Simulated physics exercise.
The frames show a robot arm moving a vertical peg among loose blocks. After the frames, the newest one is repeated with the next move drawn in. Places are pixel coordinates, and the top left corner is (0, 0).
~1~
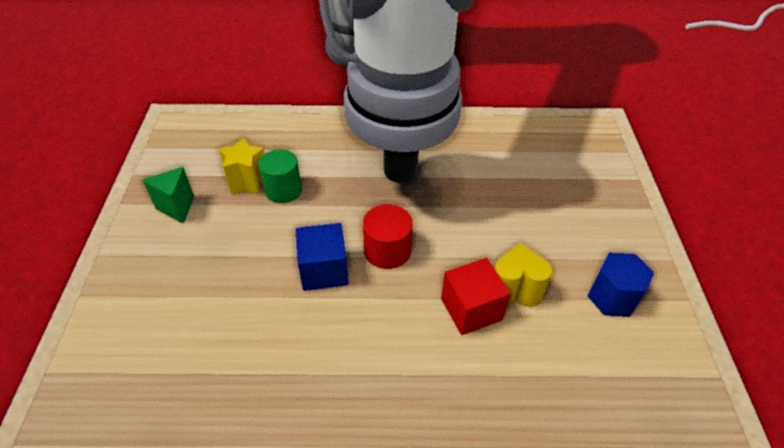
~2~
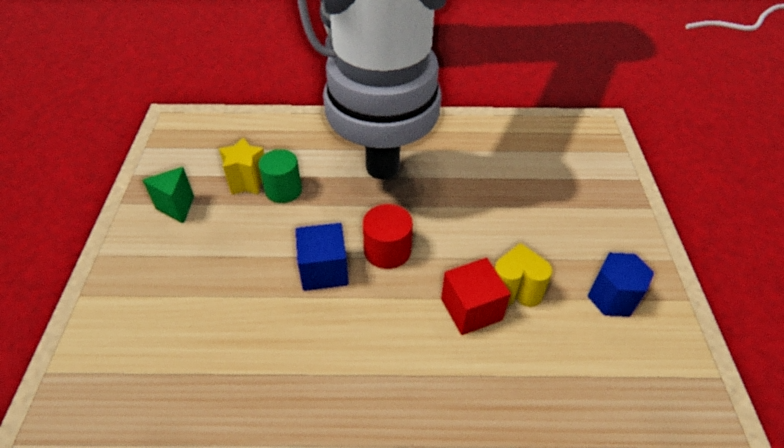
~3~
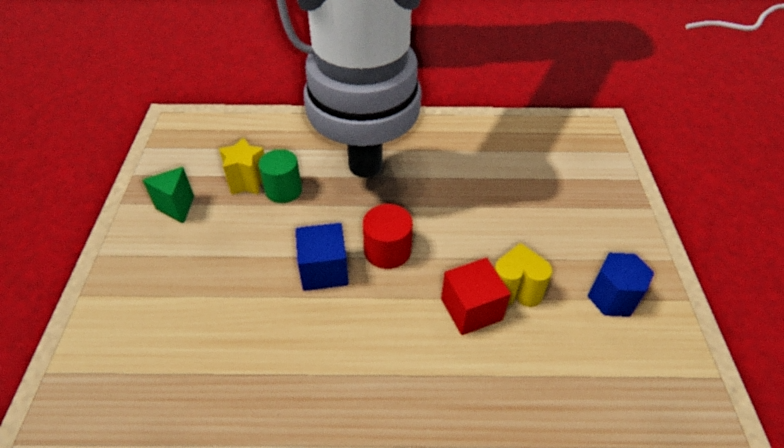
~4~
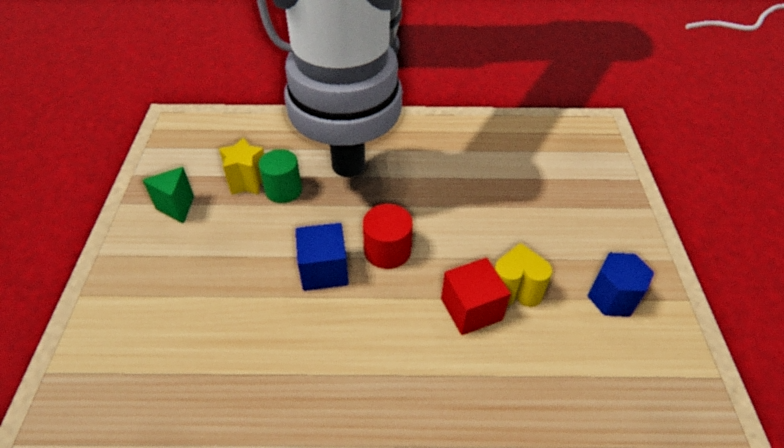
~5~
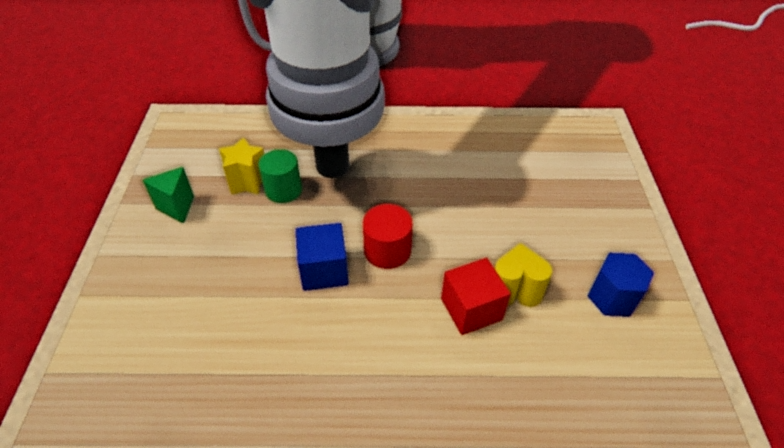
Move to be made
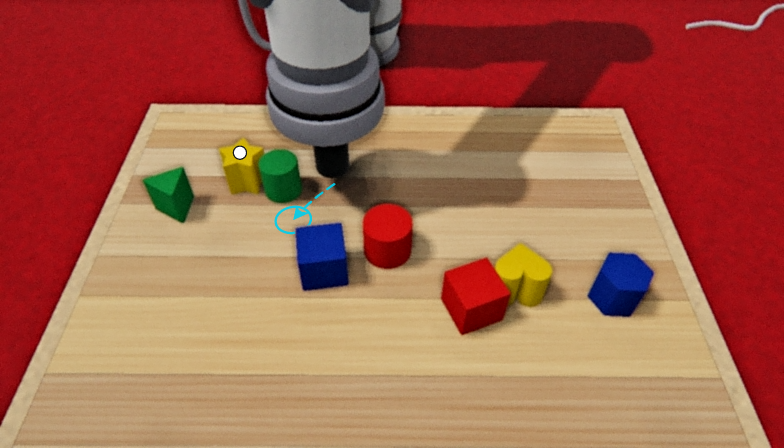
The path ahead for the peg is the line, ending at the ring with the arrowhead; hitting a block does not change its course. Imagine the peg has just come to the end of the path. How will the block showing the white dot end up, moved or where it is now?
Left where it is.
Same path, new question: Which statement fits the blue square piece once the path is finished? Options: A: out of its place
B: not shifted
B - not shifted.
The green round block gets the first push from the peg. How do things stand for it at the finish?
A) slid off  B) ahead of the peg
Option A.
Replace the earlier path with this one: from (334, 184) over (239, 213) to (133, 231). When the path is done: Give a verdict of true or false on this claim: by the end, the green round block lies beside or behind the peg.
Verdict: True.
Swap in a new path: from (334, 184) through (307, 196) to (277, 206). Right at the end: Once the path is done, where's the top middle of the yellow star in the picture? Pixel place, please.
I expect it at (220, 149).
The line goes from (334, 184) by way of (320, 195) and (306, 206) to (293, 220); the dot is on the yellow star.
What follows on the original path. Halfway along, peg (310, 185); nothing pushed yet.
At the end, peg (290, 204); yellow star unmoved; green round block (269, 167); blue square piece unmoved.
